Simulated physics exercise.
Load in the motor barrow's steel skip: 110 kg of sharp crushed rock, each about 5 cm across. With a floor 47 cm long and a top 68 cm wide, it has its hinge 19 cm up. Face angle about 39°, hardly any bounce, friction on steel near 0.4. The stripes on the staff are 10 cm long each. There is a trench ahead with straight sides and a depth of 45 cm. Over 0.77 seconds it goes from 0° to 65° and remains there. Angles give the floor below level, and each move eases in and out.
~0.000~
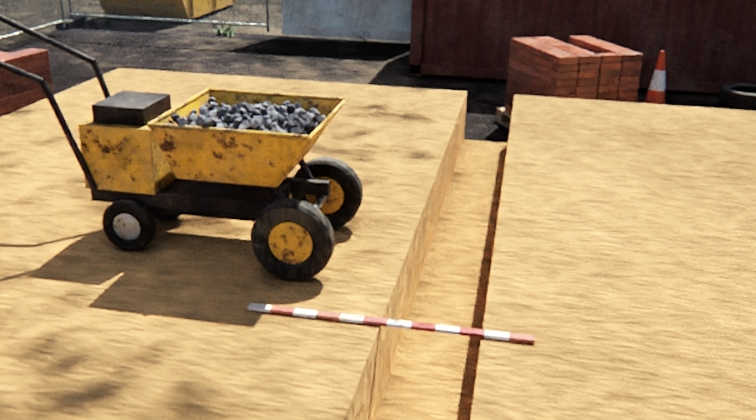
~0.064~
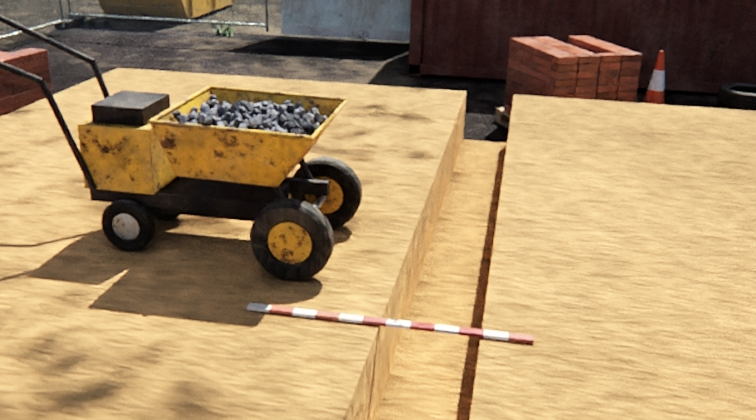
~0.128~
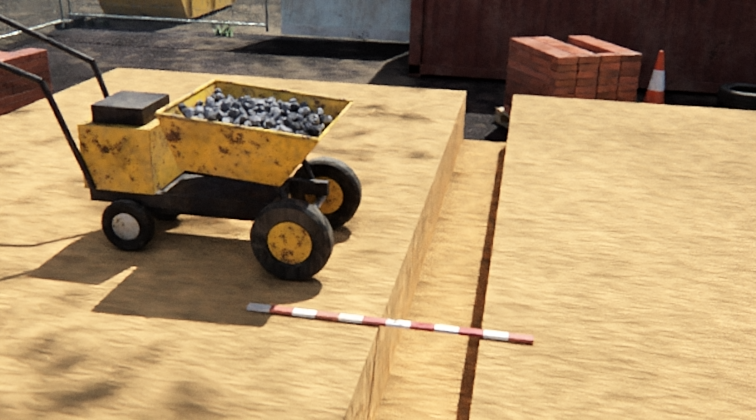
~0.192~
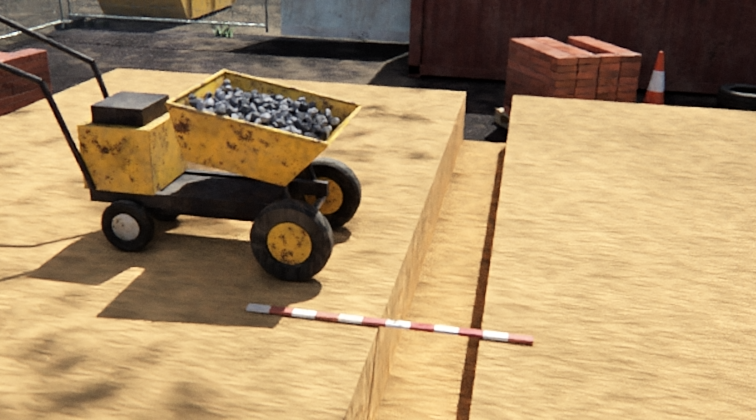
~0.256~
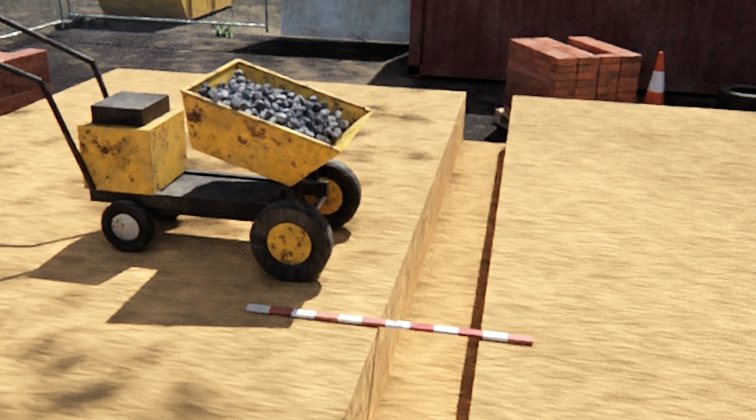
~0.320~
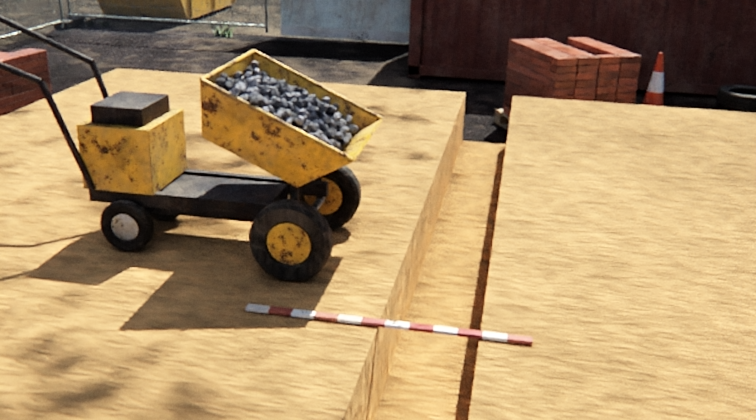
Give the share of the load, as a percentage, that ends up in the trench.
52 %.
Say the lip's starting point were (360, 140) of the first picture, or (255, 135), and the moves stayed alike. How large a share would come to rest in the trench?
It'd be around 25 per cent and after that around 40 per cent.
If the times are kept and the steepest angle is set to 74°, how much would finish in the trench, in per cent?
Close to 90 per cent then.
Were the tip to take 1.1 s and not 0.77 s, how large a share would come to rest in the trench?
With that change, it comes to around 50 per cent.
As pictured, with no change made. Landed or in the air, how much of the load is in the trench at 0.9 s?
15 per cent, give or take.
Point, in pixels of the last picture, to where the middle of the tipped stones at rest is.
Roughly at pixel (455, 340).
After 0.6 s the floor is at 55°; 100 % in the skip; the foremost stones are at (391, 170).
After 0.9 s the floor is at 65°; 83 % in the skip, 17 % in the trench; the foremost stones are at (472, 299).
After 1.2 s the floor is at 65°; 54 % in the skip, 40 % in the trench, 5 % past the trench; the foremost stones are at (557, 264).
After 3.2 s the floor is at 65°; 42 % in the skip, 52 % in the trench, 5 % past the trench; the foremost stones are at (593, 270).
